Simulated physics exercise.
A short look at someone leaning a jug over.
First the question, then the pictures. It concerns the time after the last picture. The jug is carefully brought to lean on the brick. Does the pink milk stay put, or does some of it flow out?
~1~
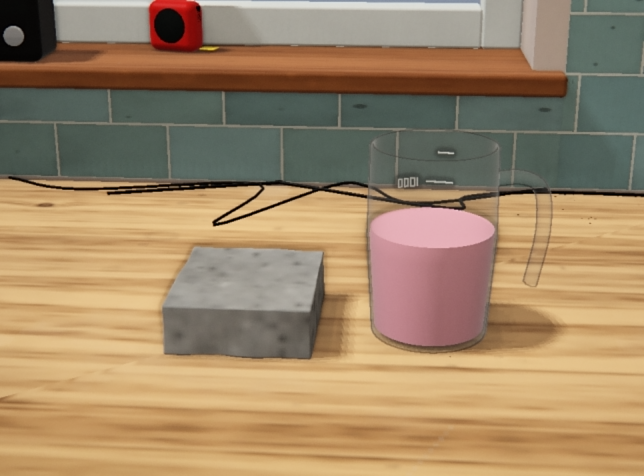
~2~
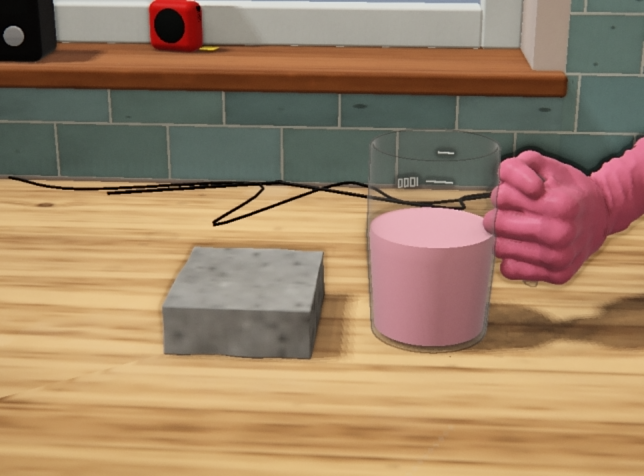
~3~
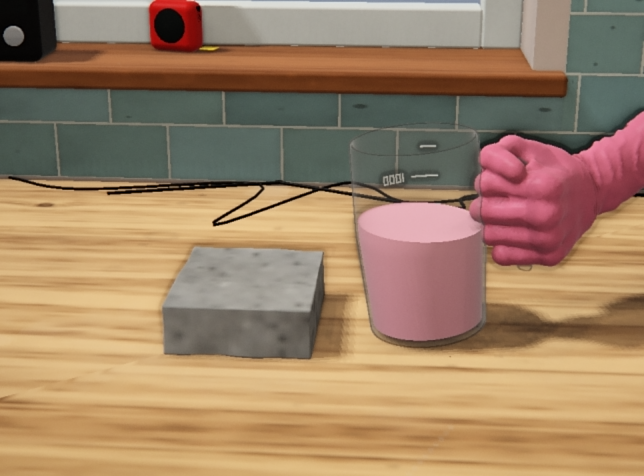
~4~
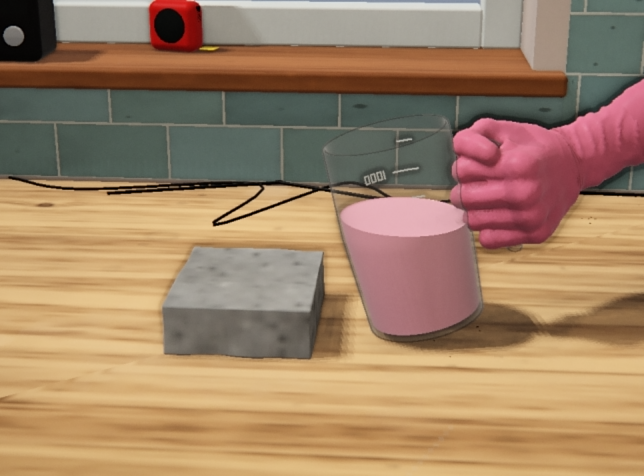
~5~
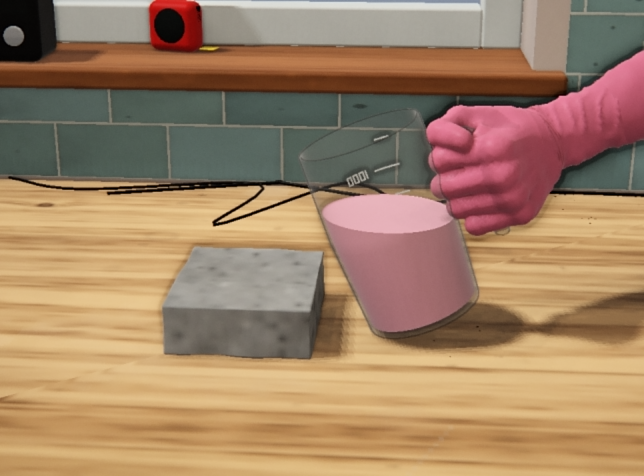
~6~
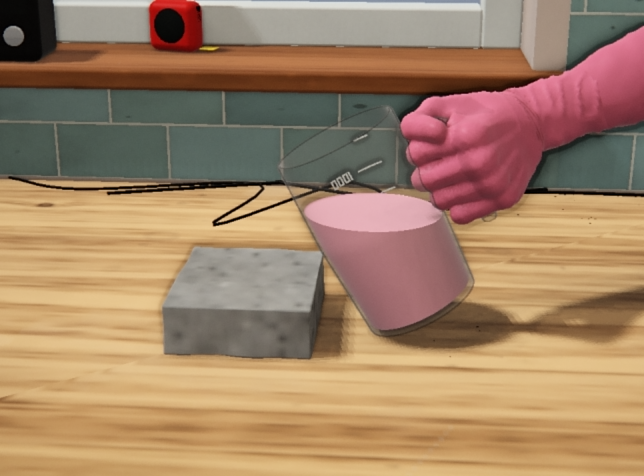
The liquid remains inside.
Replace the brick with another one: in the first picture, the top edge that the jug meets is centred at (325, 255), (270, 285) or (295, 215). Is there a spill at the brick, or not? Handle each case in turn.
In order: Survives; sloshes out; survives.
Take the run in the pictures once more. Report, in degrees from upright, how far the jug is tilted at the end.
I'd put it at roughly 40 degrees from the vertical.
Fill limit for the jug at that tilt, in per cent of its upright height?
Max fill: Approx. 75 per cent.
Soon after, the jug leans by about 35°; nothing has left it.
Later, the jug leans by about 40°; nothing has left it.
In the end, the jug leans by about 40°, against the brick; nothing has left it.
